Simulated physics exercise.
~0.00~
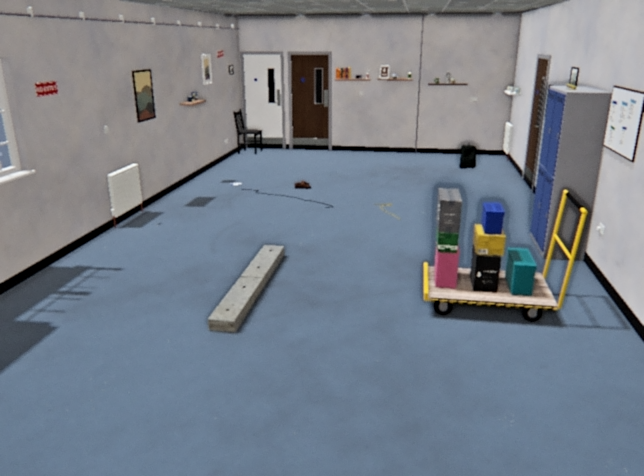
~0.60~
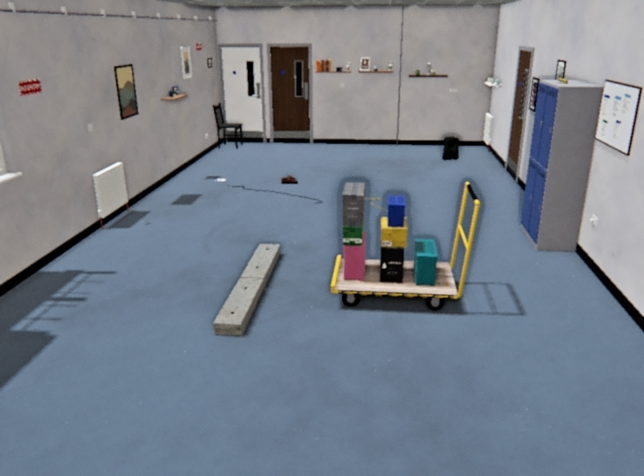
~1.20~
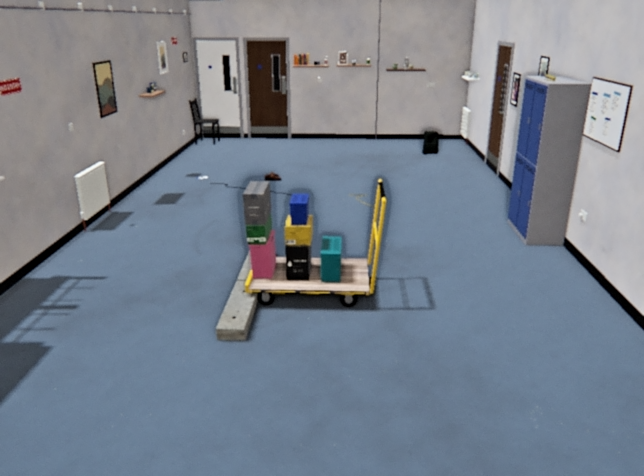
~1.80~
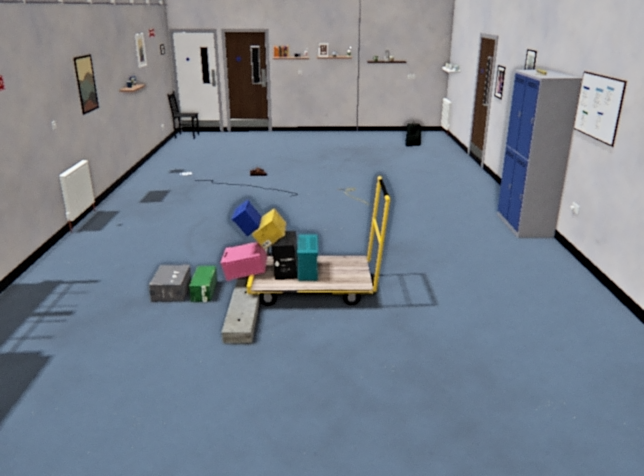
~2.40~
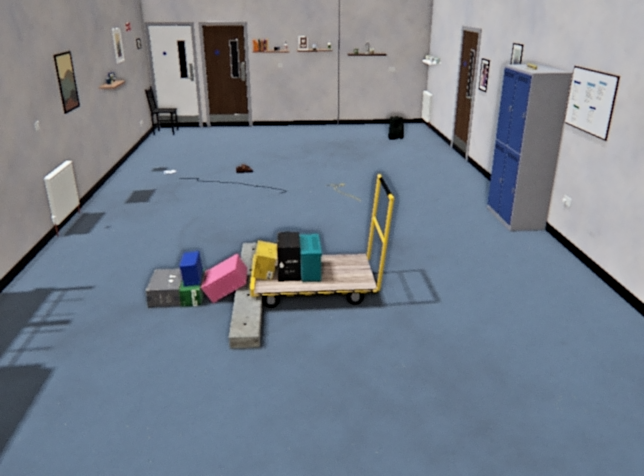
In a blue-floored room, a loaded flat cart rolls left into a low kerb, spilling four boxes beyond it while three remain aboard.
